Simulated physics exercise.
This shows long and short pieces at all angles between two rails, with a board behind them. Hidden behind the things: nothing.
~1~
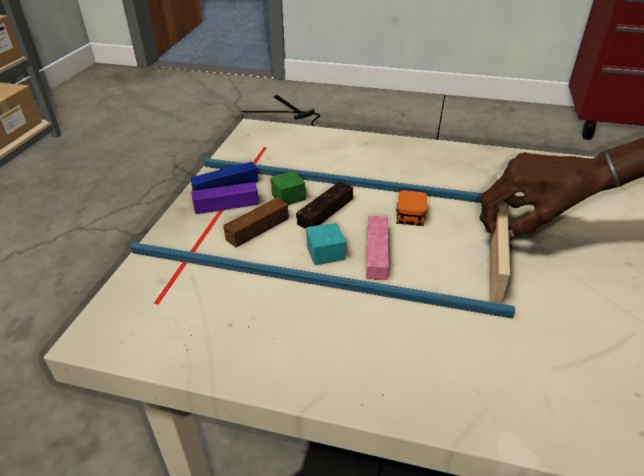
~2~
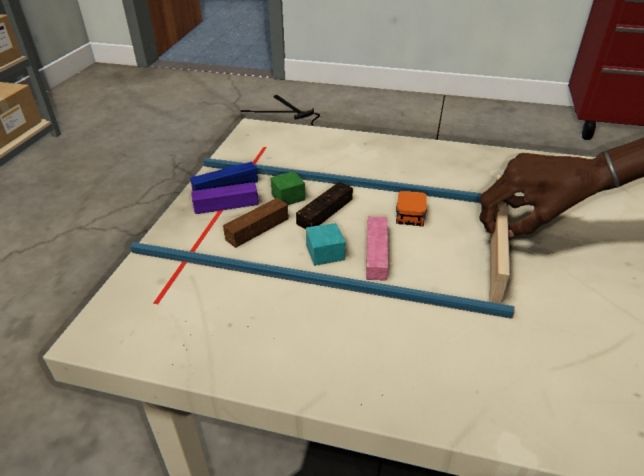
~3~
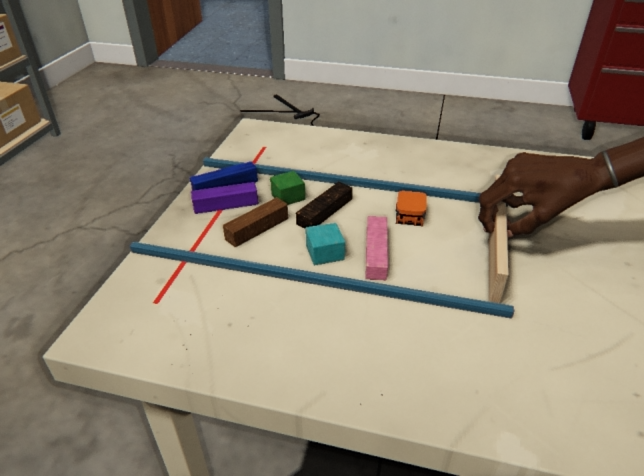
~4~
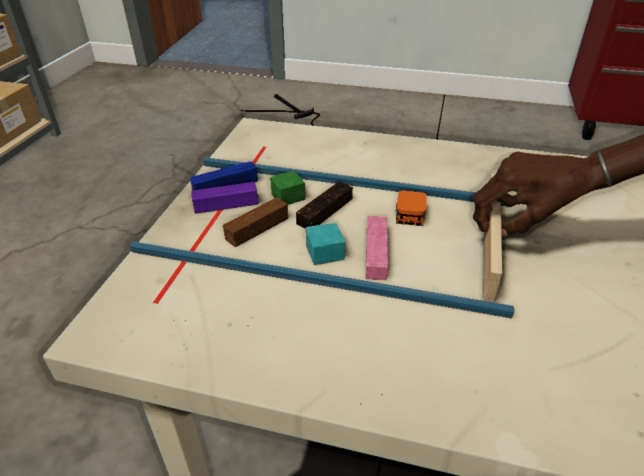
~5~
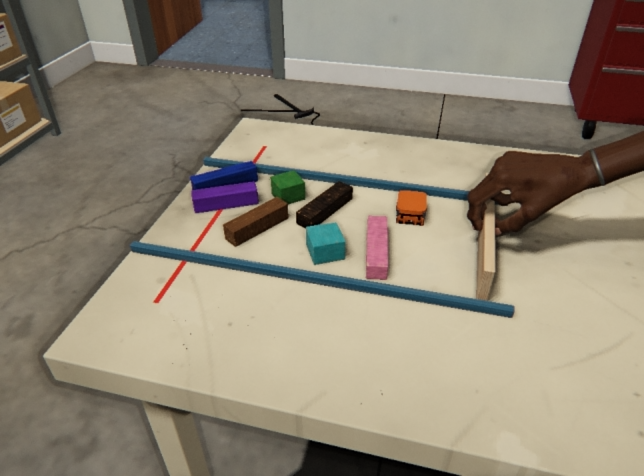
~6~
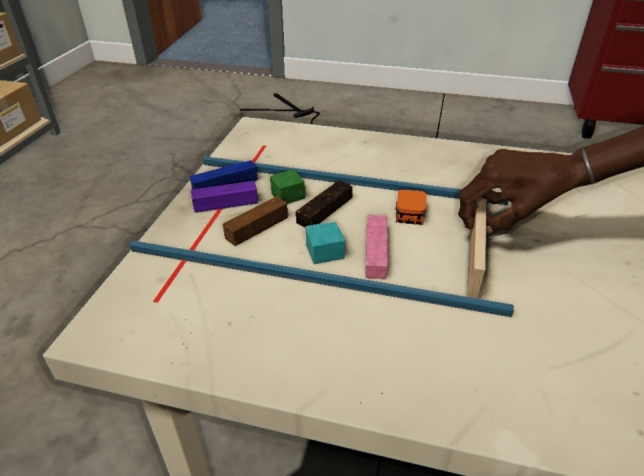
A hand slowly slides an upright board slightly left between two blue rails toward still, colourful blocks.
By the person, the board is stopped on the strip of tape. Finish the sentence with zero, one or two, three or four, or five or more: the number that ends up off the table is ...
The number that ends up off the table is three or four.
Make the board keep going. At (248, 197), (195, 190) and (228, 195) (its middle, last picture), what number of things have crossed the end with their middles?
Per position: 1 / 6 / 3.
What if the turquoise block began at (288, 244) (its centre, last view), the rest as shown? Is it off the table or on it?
It remains in place.
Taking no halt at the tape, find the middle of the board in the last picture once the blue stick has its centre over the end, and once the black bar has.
Around (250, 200) first and around (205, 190) second.
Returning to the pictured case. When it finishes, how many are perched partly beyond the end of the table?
Looks like 0 of them.
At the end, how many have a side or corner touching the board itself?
The number is 2.
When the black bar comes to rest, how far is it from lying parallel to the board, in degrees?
Some 0 degrees.
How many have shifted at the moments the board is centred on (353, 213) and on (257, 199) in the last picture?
4, then 8.
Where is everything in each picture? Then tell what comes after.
In the first frame, blue stick (225, 180); purple stick (226, 198); brown bar (257, 222); board (499, 235); tape (221, 210).
In the second frame, purple stick (225, 198); pink bar (377, 247).
In the third frame, brown bar (257, 222); turquoise block (325, 244).
In the fourth frame, blue stick (225, 179); green block (288, 189).
In the fifth frame, purple stick (225, 197); orange case (411, 208).
In the sixth frame, blue stick (224, 178); purple stick (225, 197); brown bar (256, 221); board (478, 230); tape (221, 209).
Soon after, none off yet; blue stick at rest near (224, 178); purple stick at rest near (225, 197); brown bar at rest near (256, 221).
After that, none off yet; blue stick at rest near (224, 178); purple stick at rest near (225, 197); brown bar moving near (249, 220).
And then, none off yet; blue stick displaced a little near (198, 173); purple stick displaced about its own width near (177, 201); brown bar displaced about its own width near (197, 213).
In the end, the number that fall off is three or four; gone, green block, brown bar, purple stick and blue stick.
